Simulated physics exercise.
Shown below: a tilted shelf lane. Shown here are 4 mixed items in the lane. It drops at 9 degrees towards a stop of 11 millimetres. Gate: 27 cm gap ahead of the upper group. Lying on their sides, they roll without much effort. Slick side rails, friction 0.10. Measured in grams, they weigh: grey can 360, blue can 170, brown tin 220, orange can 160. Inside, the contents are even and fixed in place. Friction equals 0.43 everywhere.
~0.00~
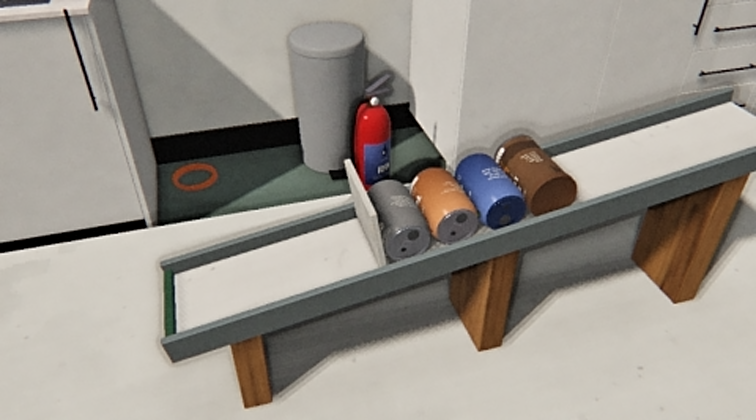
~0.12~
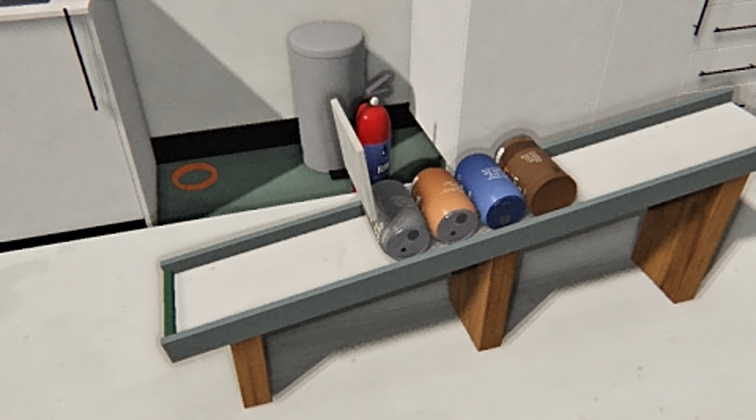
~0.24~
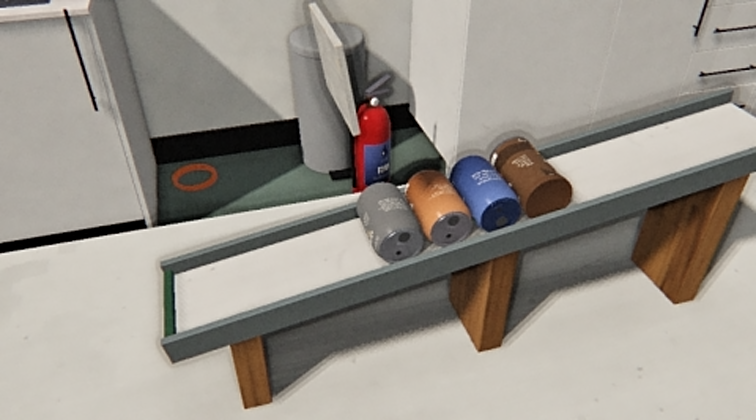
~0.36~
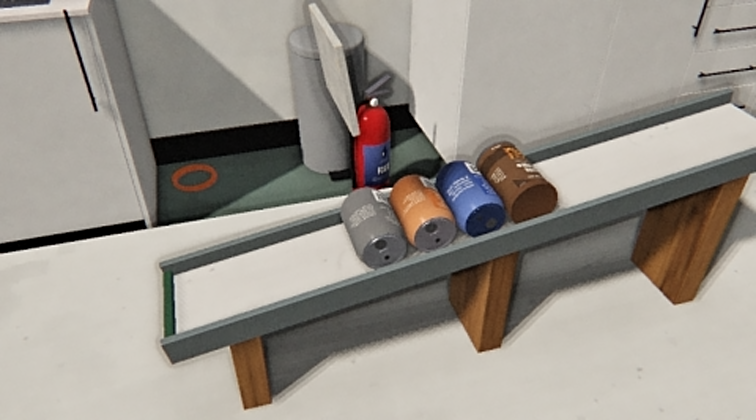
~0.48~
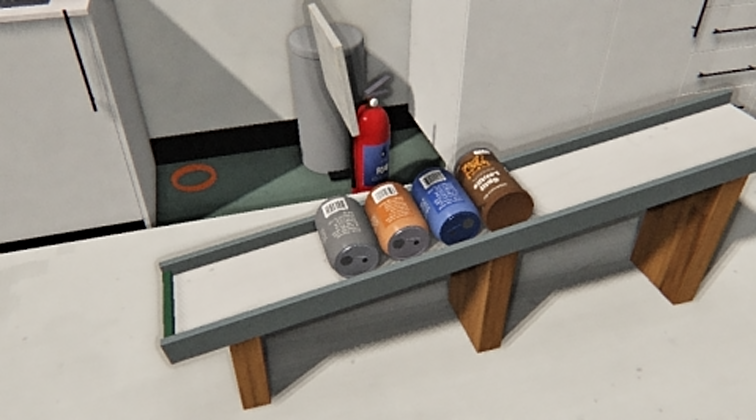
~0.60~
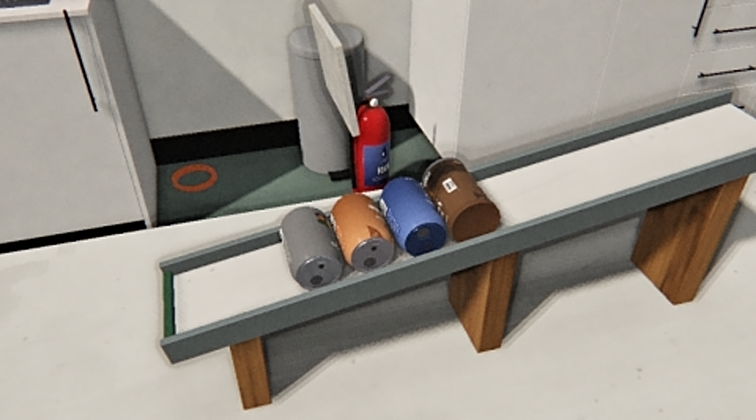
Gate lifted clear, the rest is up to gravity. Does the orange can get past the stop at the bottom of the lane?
Yes.
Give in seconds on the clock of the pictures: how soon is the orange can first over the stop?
Near 1.2 s.
After 1.10 s, grey can now over the stop; orange can near (169, 285).
After 1.90 s, blue can and orange can now over the stop.
At rest (2.9 s), over the stop, grey can, blue can and orange can; the last one in the lane.
